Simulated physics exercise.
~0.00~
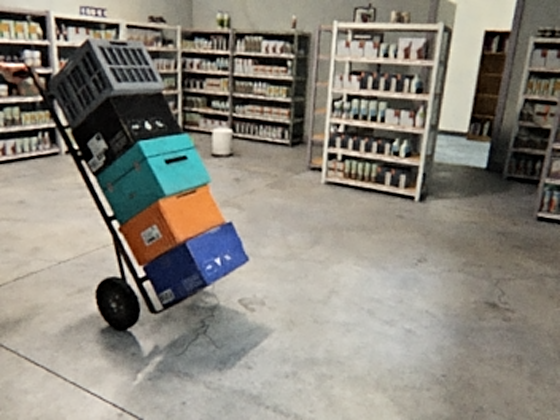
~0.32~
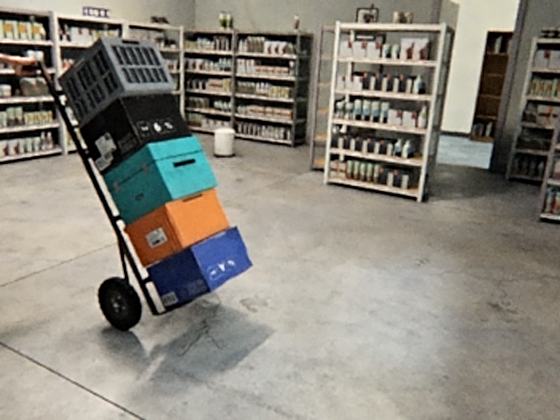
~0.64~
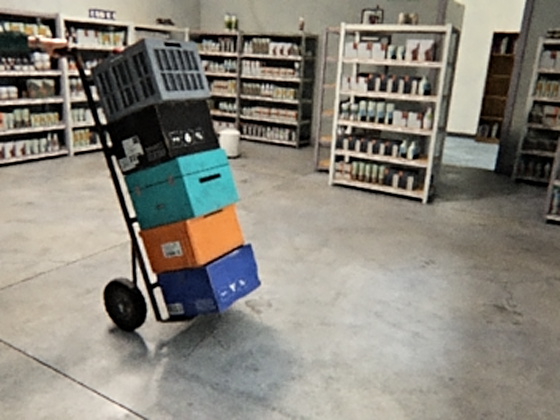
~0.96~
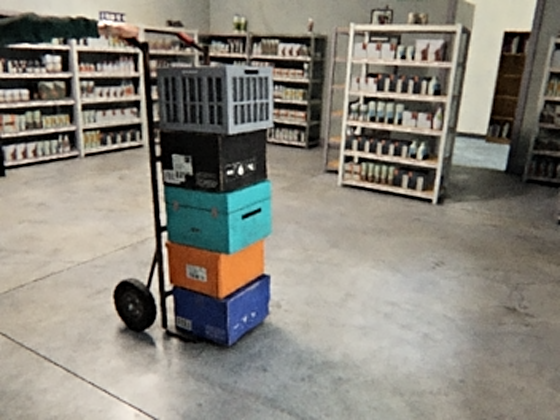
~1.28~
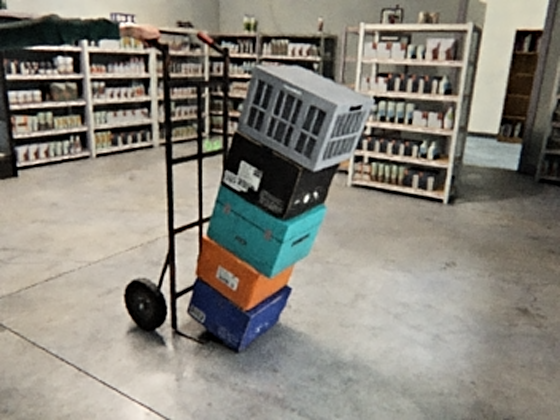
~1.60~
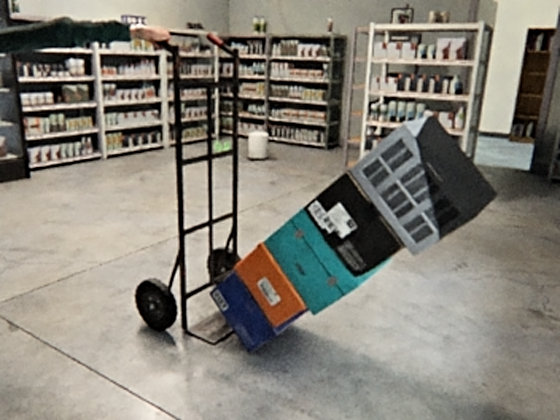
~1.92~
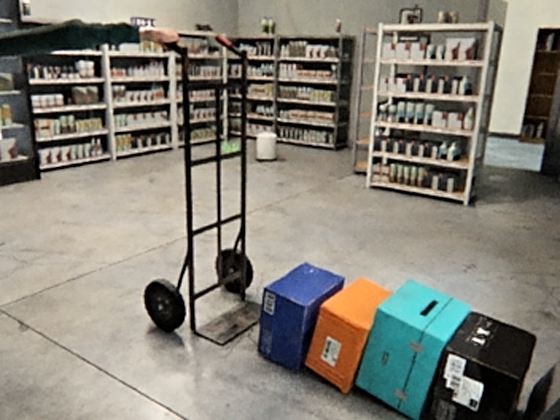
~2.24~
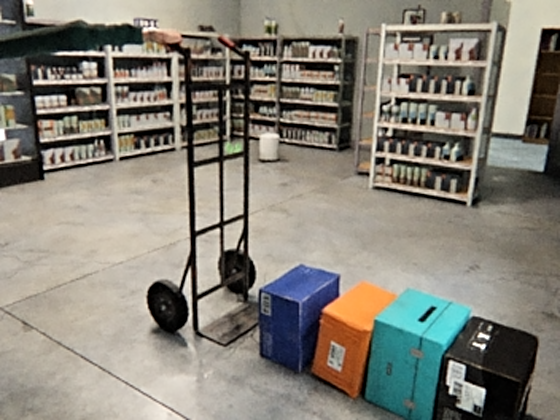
At first, a hand truck leans back to the left on a concrete floor, carrying a stack with a blue box at the bottom, then an orange tote, a turquoise box, a black box and a grey crate on top. The truck swings upright, a hand on its handle at the left. As it comes to a stop, the stack keeps tipping to the right, away from the frame. The whole column topples over, crate first. Finally, the truck stands upright and empty-looking, with the blue, orange, turquoise and black boxes lying in a row beside its plate and the crate out of view.
